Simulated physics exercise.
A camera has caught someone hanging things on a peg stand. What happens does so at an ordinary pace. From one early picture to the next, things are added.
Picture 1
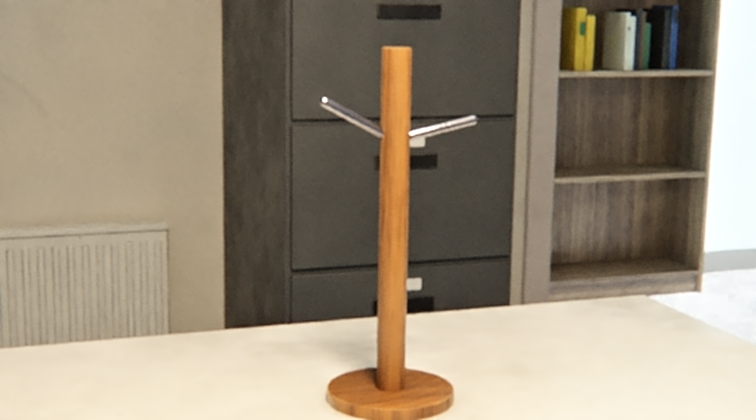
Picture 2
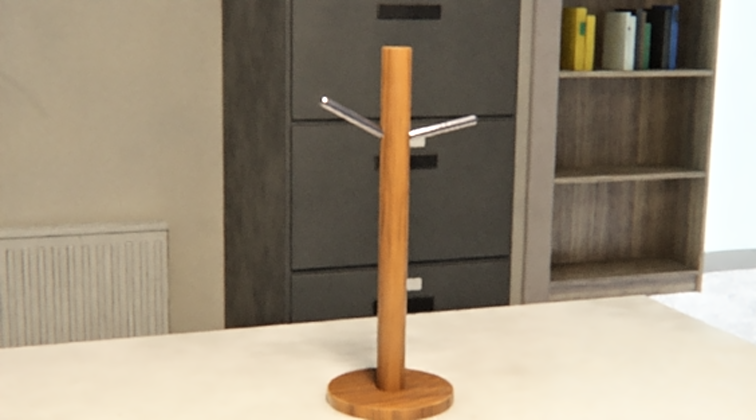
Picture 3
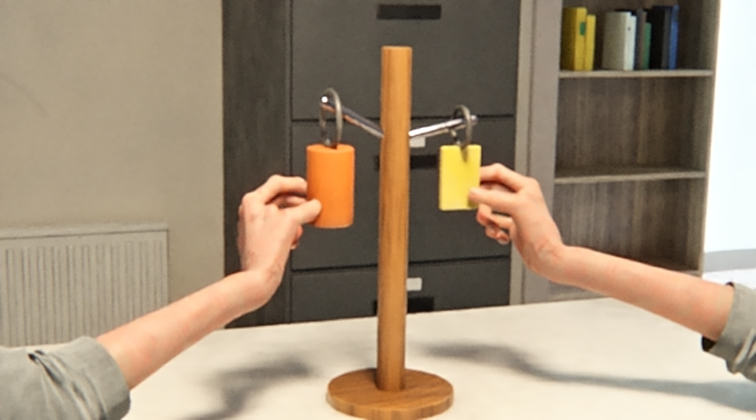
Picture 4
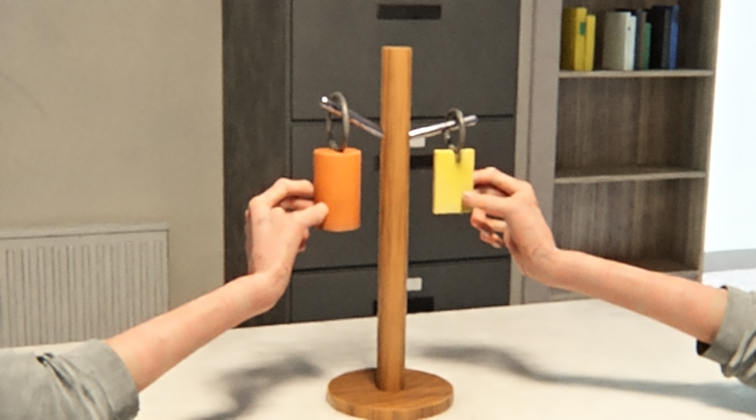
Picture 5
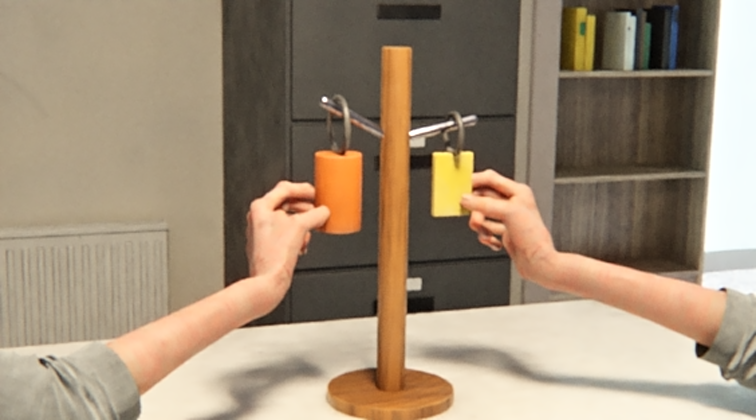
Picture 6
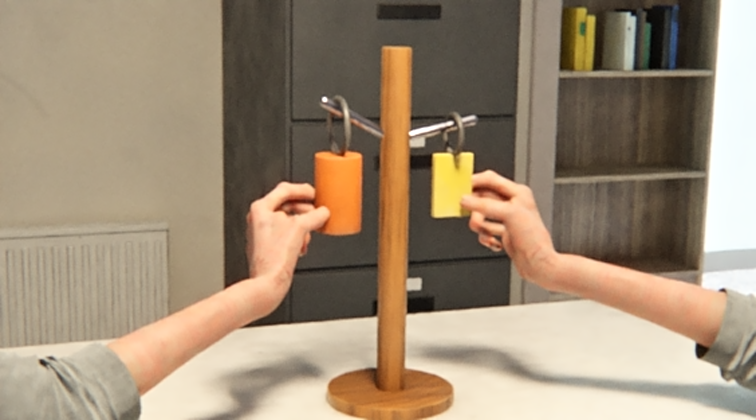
The footage shows a bare wooden peg stand on a table, then two hands hanging an orange lantern-like object on its left peg and a yellow tag on its right peg, shifting them slightly inward while still holding both.
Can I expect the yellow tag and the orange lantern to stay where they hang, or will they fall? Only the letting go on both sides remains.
You can expect this: The yellow tag stays where it hangs, the orange lantern stays where it hangs.
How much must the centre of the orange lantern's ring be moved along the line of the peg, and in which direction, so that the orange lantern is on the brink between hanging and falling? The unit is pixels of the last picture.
Shift: Roughly 16 pixels left.
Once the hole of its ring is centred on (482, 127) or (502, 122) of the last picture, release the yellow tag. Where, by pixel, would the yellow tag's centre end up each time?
Final rest: (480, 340), then (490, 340).
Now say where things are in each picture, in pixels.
Peg stand (398, 228), in the first picture.
Peg stand (398, 228), in the second picture.
Still on the way; yellow tag (461, 157); peg stand (398, 228), in the third picture.
Still on the way; orange lantern (337, 160); peg stand (398, 228), in the fourth picture.
Still on the way; yellow tag (453, 163); peg stand (398, 228), in the fifth picture.
In place, still held; yellow tag (453, 164); orange lantern (338, 163); peg stand (398, 228), in the sixth picture.
Then, 0.12 s after the last picture, yellow tag at rest near (451, 165); orange lantern tipped 18° from how it was near (350, 178).
At rest, the yellow tag hangs there, near (427, 172); the orange lantern hangs there, near (357, 181).
